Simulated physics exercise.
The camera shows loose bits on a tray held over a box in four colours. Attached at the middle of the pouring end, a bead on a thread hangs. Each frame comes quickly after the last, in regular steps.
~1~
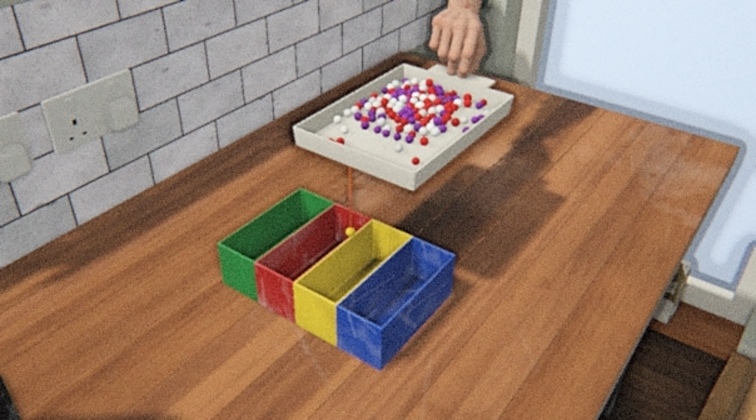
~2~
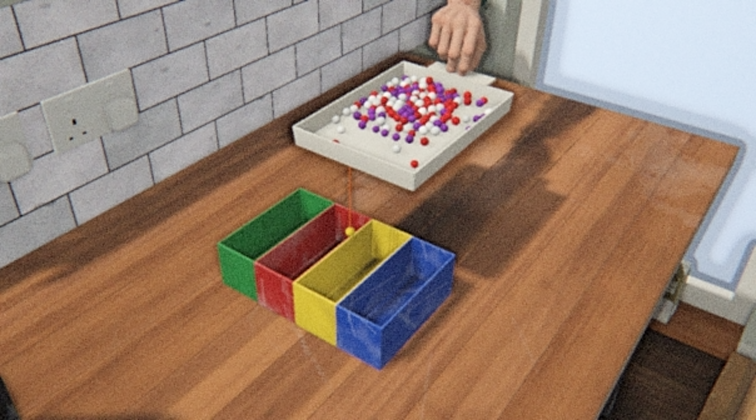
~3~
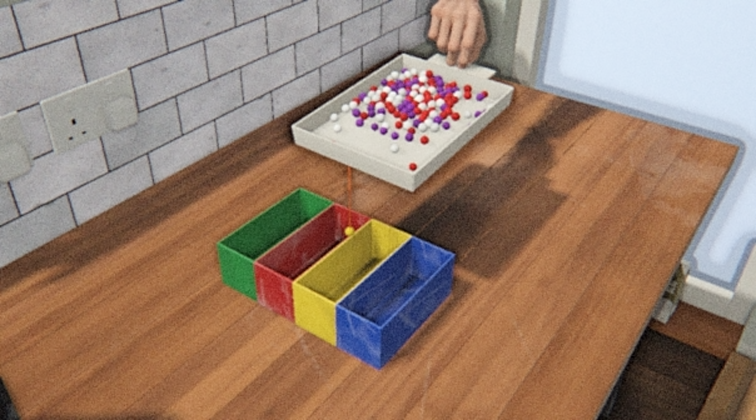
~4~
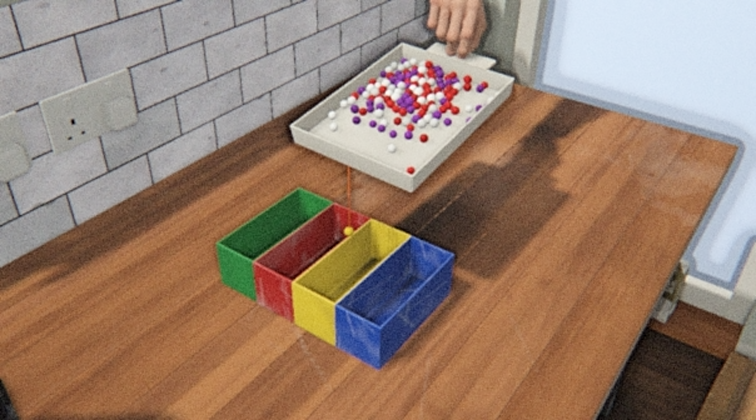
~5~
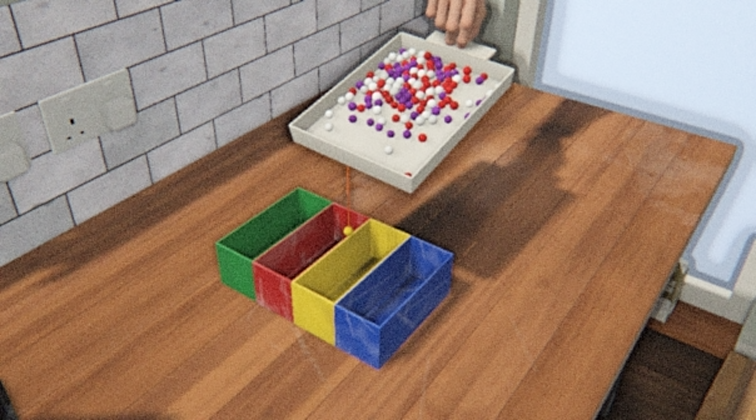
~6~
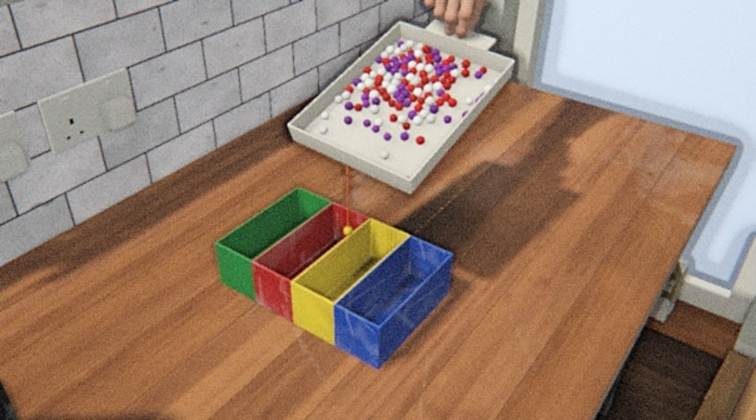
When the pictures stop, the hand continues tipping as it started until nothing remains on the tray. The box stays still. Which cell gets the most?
The blue cell gets the most.
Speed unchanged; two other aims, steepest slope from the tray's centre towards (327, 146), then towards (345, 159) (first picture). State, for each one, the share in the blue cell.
I'd put it at some 0 % and then some 0 %.
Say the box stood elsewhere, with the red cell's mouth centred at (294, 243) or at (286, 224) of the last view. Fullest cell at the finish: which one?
The first placing favours the blue one, while the second favours the blue one.
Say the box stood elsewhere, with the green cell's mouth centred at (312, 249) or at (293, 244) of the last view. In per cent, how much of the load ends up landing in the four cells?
You'd get about 100 per cent first and about 90 per cent second.
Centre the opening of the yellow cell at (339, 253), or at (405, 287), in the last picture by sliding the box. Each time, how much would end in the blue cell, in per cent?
70 %, then 0 %.
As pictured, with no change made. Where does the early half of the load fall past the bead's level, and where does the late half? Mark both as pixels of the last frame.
Initially about (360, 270); subsequently about (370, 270).
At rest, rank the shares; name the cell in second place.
Yellow.
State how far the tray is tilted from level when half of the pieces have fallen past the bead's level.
105°.
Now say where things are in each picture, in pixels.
The first picture shows corners of the pouring end (296, 127) and (414, 171), level; middle of the load (410, 106), round plastic beads; bead on its thread (351, 232); green cell (238, 269); red cell (275, 289); yellow cell (316, 311); blue cell (359, 334).
The second picture shows corners of the pouring end (296, 127) and (414, 172), level; middle of the load (410, 105), just a few on the move.
The third picture shows corners of the pouring end (295, 126) and (413, 173), tipped barely, lowest at the right corner; middle of the load (410, 100), about a tenth on the move.
The fourth picture shows corners of the pouring end (293, 126) and (412, 175), tipped a little, lowest at the right corner; middle of the load (409, 93), about a tenth on the move.
The fifth picture shows corners of the pouring end (292, 125) and (411, 177), tipped a little, lowest at the right corner; middle of the load (407, 87), roughly a quarter on the move.
The sixth picture shows corners of the pouring end (291, 125) and (410, 178), tipped clearly, lowest at the right corner; middle of the load (405, 83), almost all on the move; green cell (236, 268); red cell (273, 288); yellow cell (313, 310); blue cell (357, 333).
Just after the last frame, tray tipped steeply; almost all on the tray; just a few in the yellow cell; just a few in the blue cell; just a few falling or outside the box.
A moment on, tray tipped right over; roughly two thirds on the tray; about a tenth in the yellow cell; about a tenth in the blue cell; just a few in the red cell; roughly a quarter falling or outside the box.
Further on, tray tipped past a quarter turn; roughly half in the blue cell; roughly a third in the yellow cell; about a tenth in the red cell; about a tenth falling or outside the box.
When it is over, tray tipped past a quarter turn; roughly half in the blue cell; roughly a third in the yellow cell; about a tenth in the red cell; not one in the green cell; about a tenth outside the box.
